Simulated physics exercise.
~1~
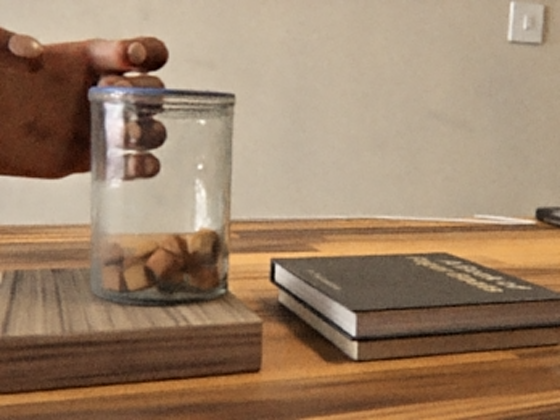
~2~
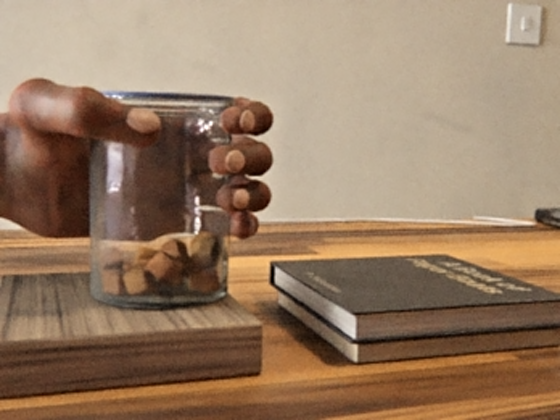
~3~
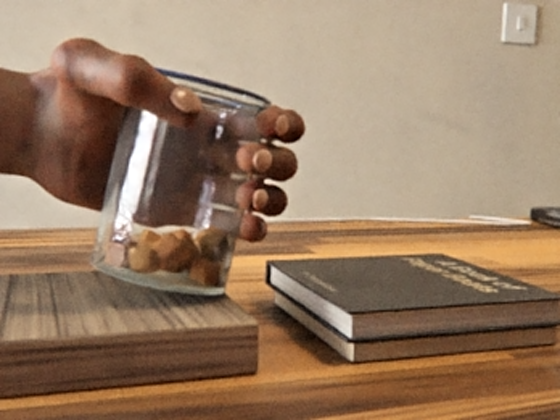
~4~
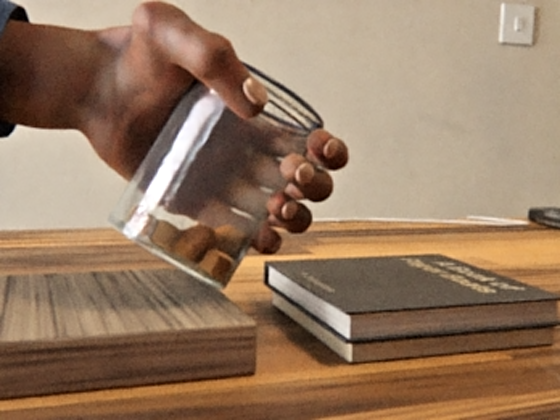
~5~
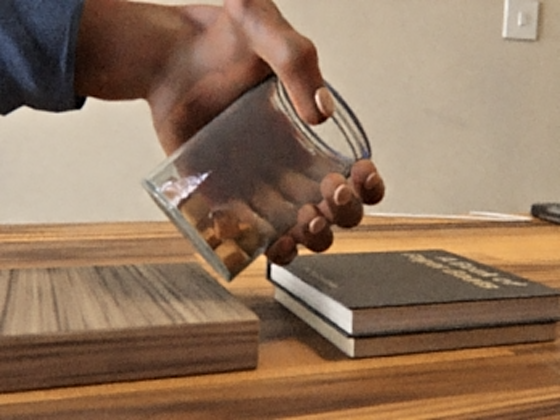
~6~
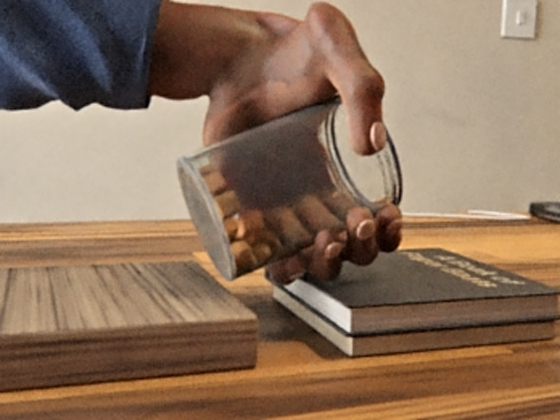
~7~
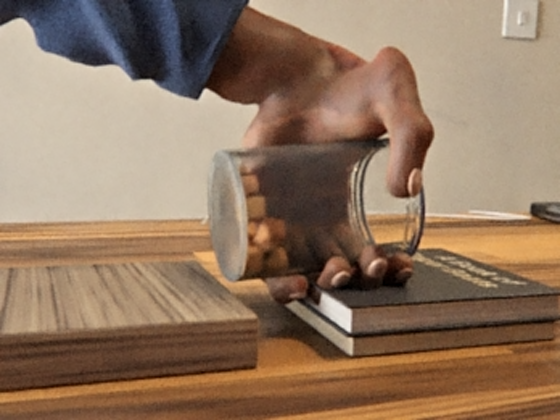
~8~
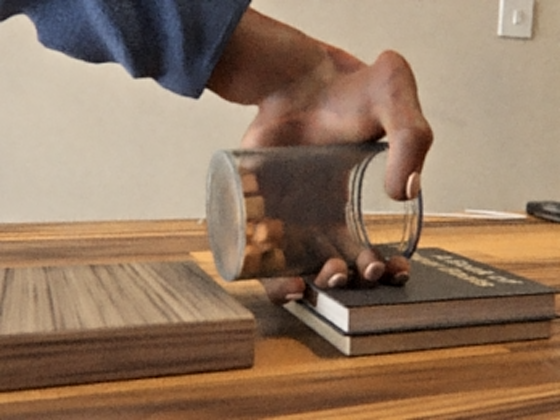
Clear open jar of small brown cubes being gripped by a hand, lifted off a wooden block and tipped sideways onto stacked books, nothing spilling.
